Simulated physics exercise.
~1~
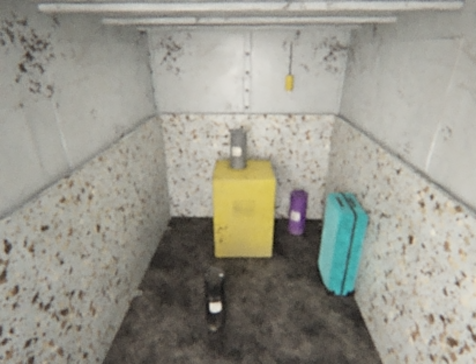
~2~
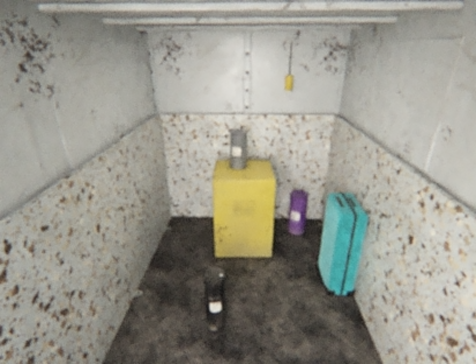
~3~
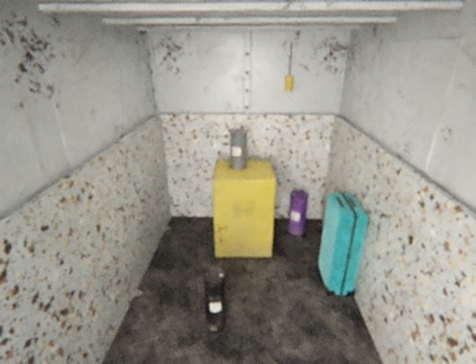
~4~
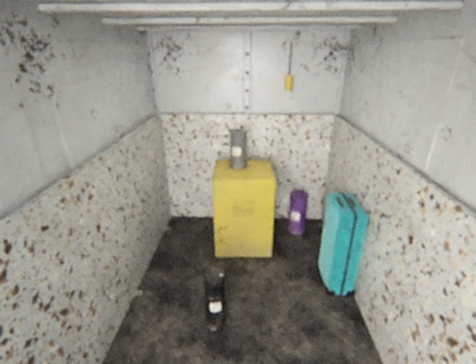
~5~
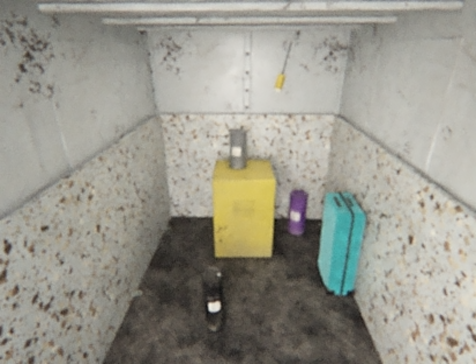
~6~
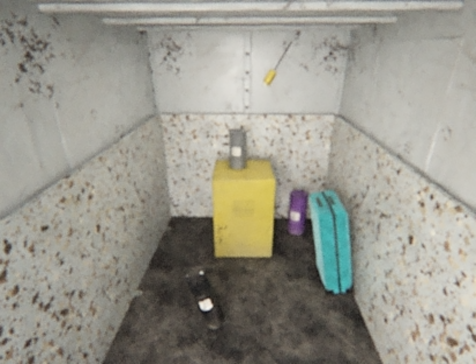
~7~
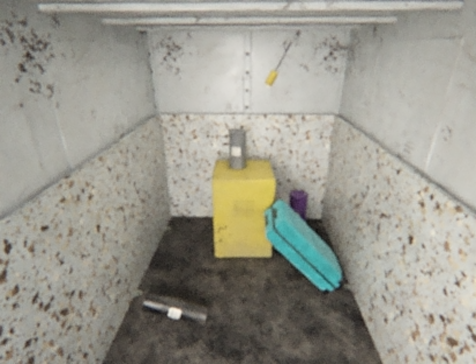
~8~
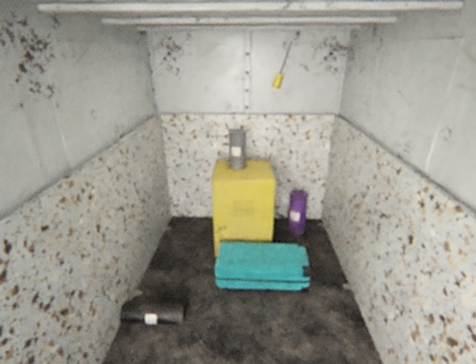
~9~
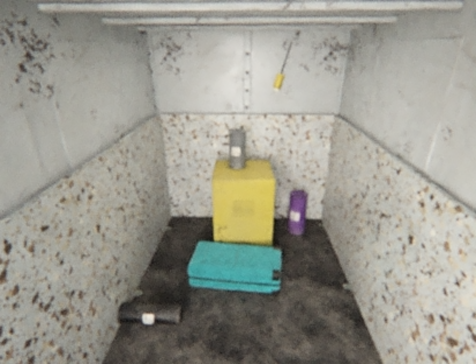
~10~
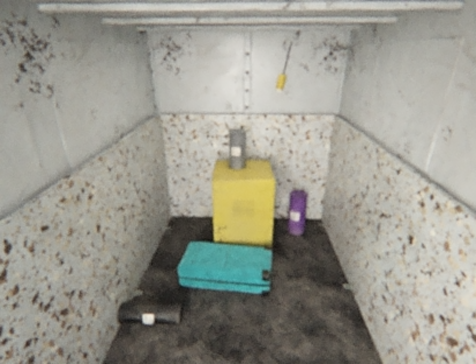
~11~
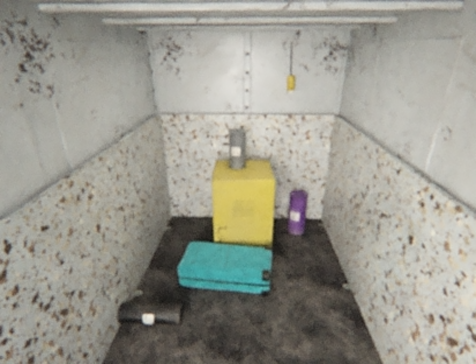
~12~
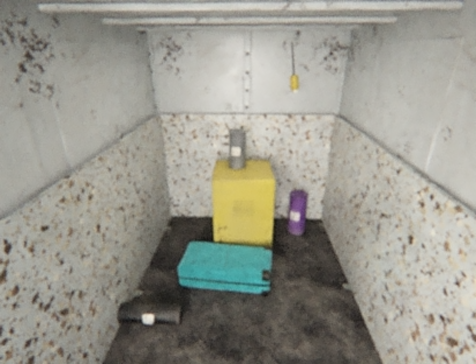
A turquoise case tipped over to the left and slid across the van floor in front of the yellow appliance, while a black canister toppled and ended up lying near the left wall; the grey and purple canisters stayed standing.
